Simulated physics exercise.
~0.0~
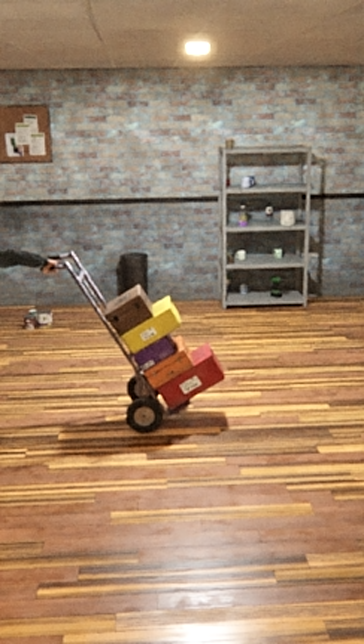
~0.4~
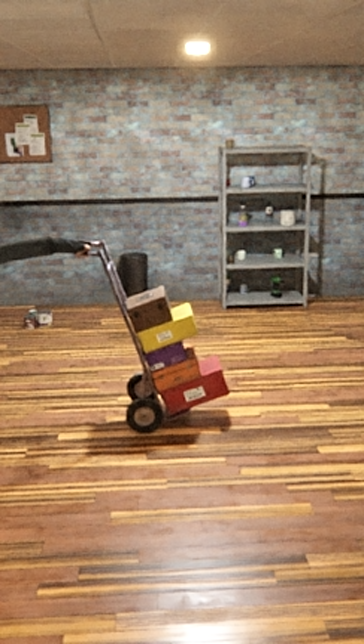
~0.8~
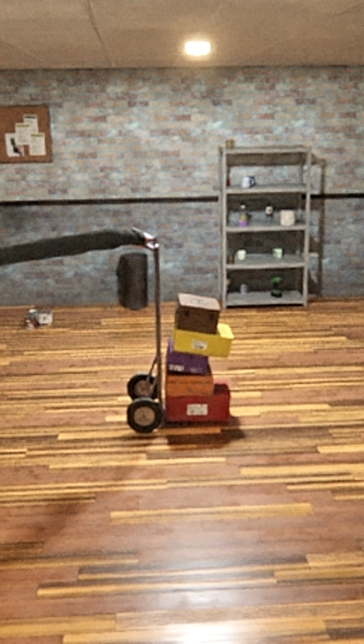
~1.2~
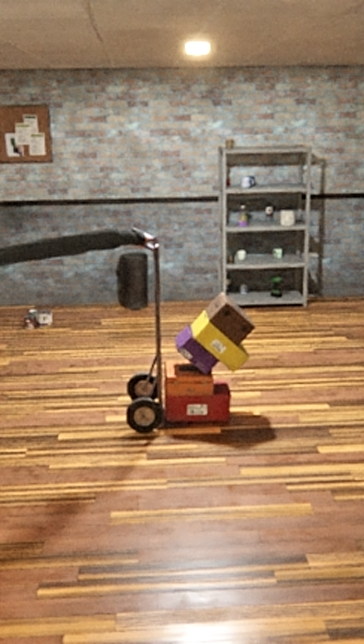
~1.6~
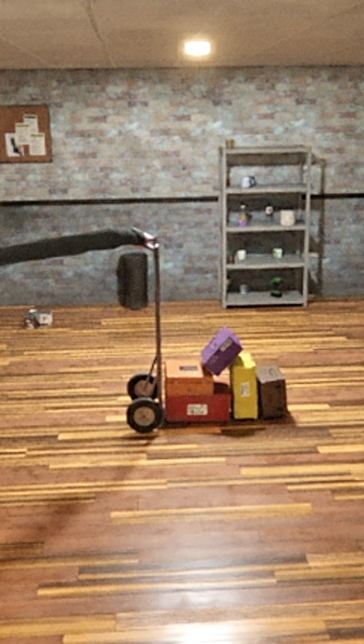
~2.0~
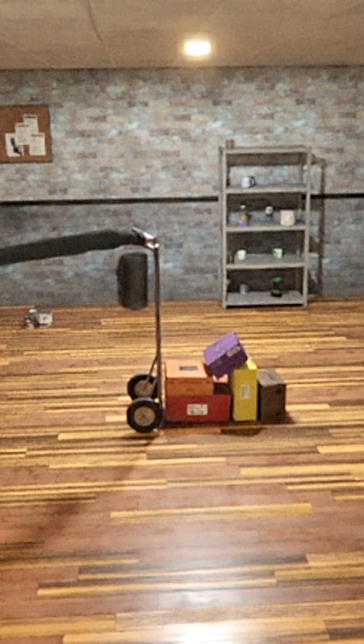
A hand truck stacked with five boxes is swung upright by an outstretched arm, and the upper boxes topple to the right. The yellow and brown ones land on the floor beside the red one, while the purple one rests tilted against the orange and yellow boxes.
